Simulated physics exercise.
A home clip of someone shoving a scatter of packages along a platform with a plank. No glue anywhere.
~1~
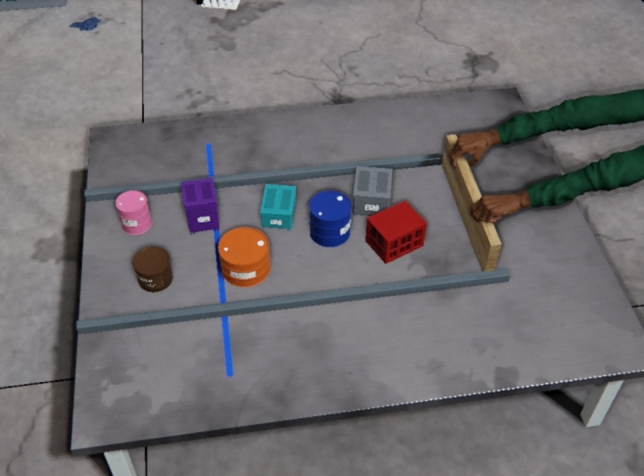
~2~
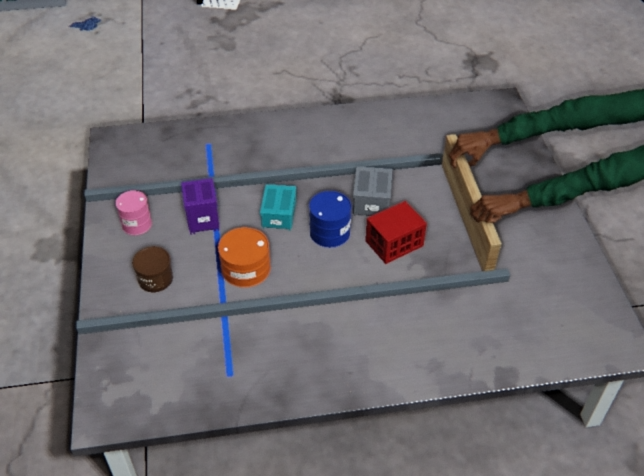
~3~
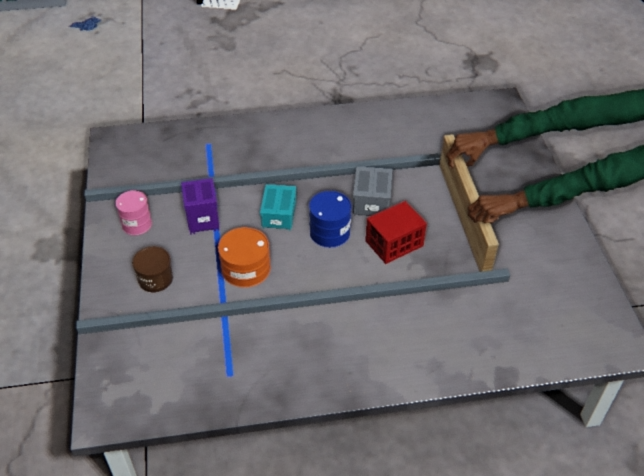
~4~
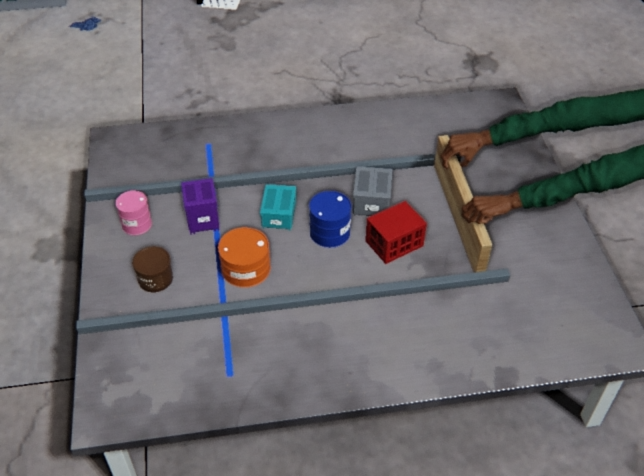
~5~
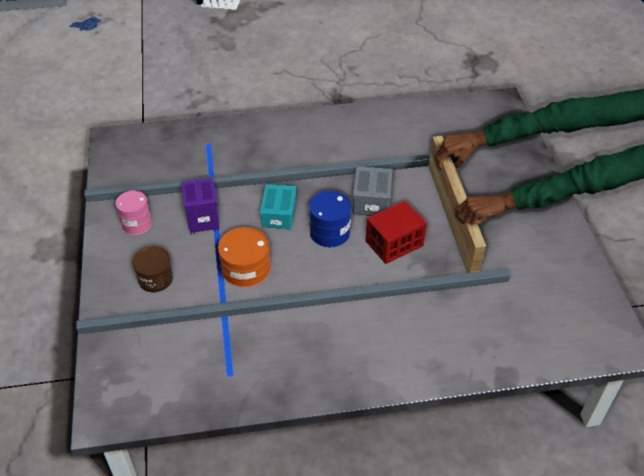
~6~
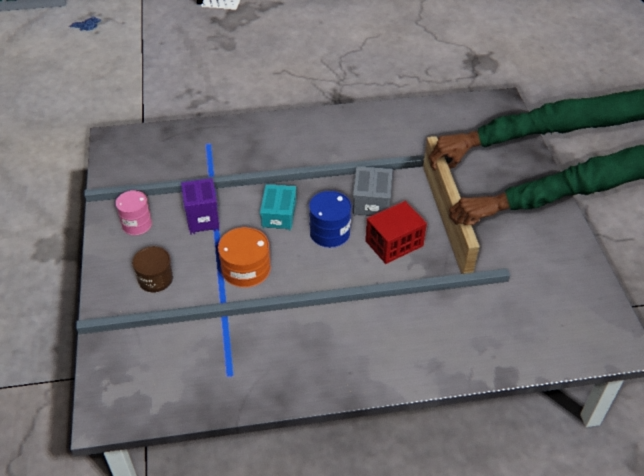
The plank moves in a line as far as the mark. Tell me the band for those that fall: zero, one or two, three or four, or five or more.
Here the number that fall off is zero.
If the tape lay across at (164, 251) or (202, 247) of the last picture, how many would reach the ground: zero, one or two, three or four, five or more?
In that order: 3 or 4; just one or two.
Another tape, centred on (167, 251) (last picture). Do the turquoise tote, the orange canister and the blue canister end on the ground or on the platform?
The turquoise tote stays on, the orange canister is kept, the blue canister survives.
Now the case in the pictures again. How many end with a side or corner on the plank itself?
2 of them.
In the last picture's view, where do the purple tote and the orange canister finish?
Near (119, 213) and (145, 269).
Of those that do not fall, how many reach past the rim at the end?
It comes to 1.
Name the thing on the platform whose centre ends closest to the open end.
The pink canister.
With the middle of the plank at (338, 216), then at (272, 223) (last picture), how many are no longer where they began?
At the one place 4, at the other 6.
A little later, none off yet; pink canister at rest near (134, 213); brown pail at rest near (153, 270); purple tote at rest near (201, 207).
When it is over, the number that fall off is zero.
